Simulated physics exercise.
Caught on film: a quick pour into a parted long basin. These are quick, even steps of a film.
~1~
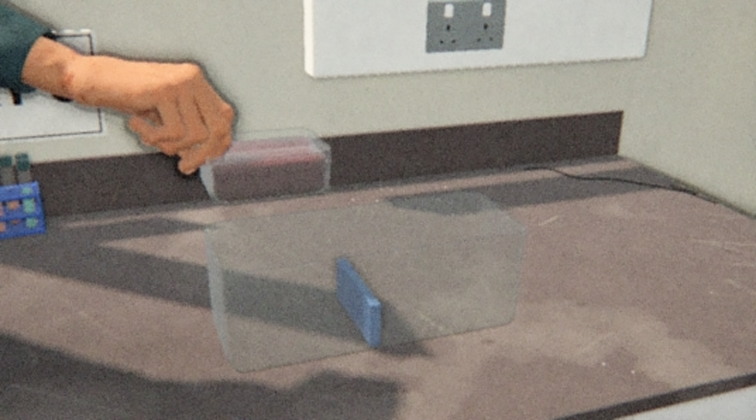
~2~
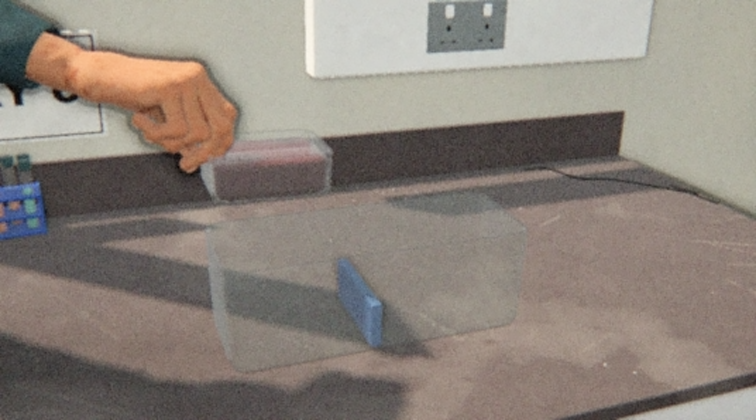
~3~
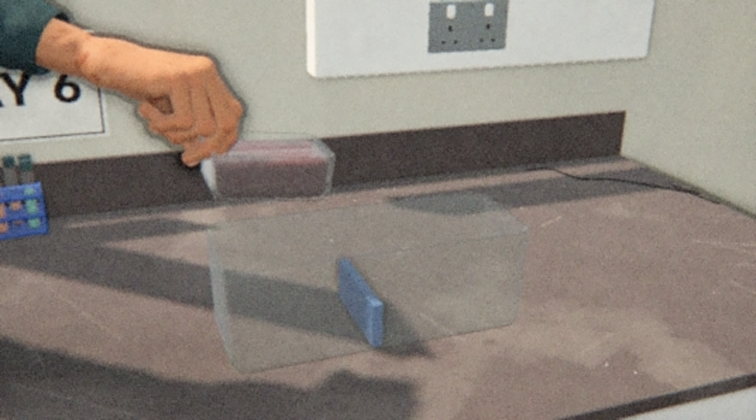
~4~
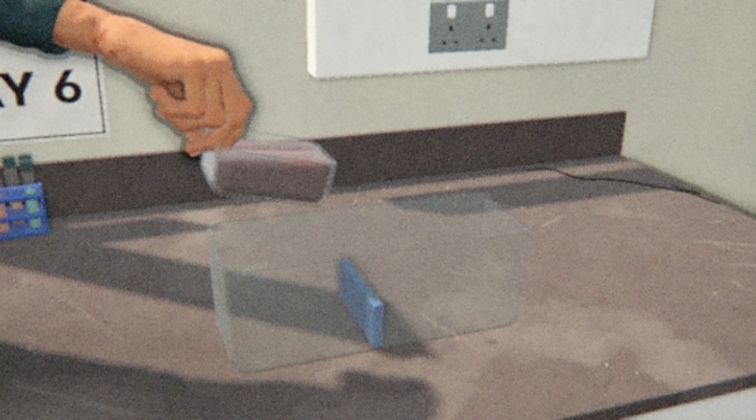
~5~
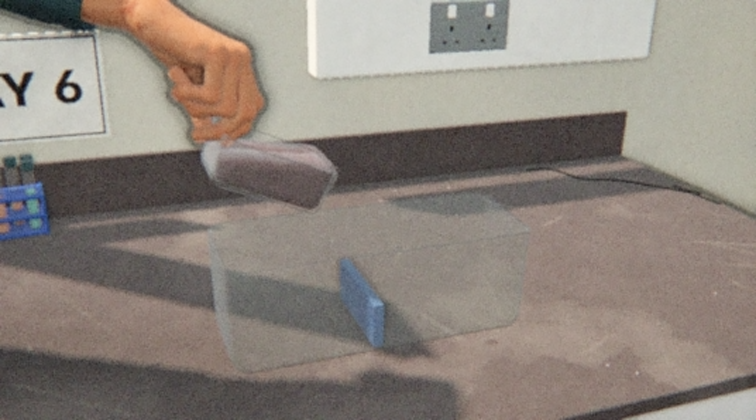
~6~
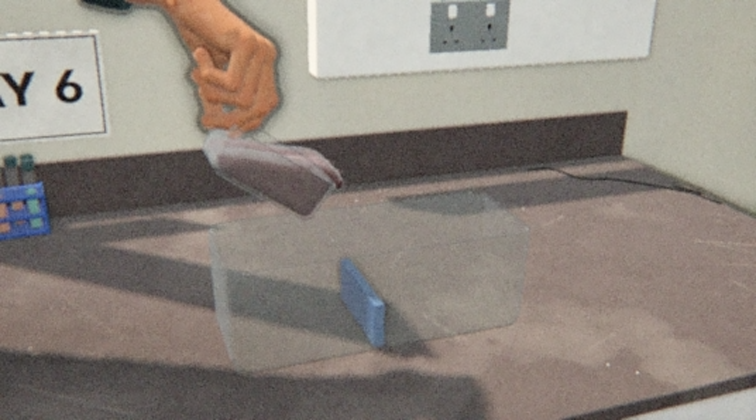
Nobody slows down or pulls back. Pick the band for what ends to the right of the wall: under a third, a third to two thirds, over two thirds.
It comes to between a third and two thirds.
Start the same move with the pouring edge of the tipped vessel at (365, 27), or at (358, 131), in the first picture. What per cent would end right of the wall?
About 85 and 85 per cent.
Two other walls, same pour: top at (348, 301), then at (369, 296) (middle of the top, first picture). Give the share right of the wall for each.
The first gives 65 %, the second 25 %.
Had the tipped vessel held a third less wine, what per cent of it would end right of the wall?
Close to 20 per cent.
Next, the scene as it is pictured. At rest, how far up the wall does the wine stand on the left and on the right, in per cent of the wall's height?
Left about 20, right about 20.
A moment on, the tilt is 100° and 7 per cent is still to pour, 40 is left of the wall and 39 right of it.
Next, the tilt is 105° and 1 per cent is still to pour, 52 is left of the wall and 45 right of it.
Then the tilt is 105° and 0 per cent is still to pour, 53 is left of the wall and 45 right of it.
Later the tilt is 105° and 0 per cent is still to pour, 53 is left of the wall and 45 right of it.
Finally, 53 per cent lies left of the wall, 45 right of it and 1 outside.
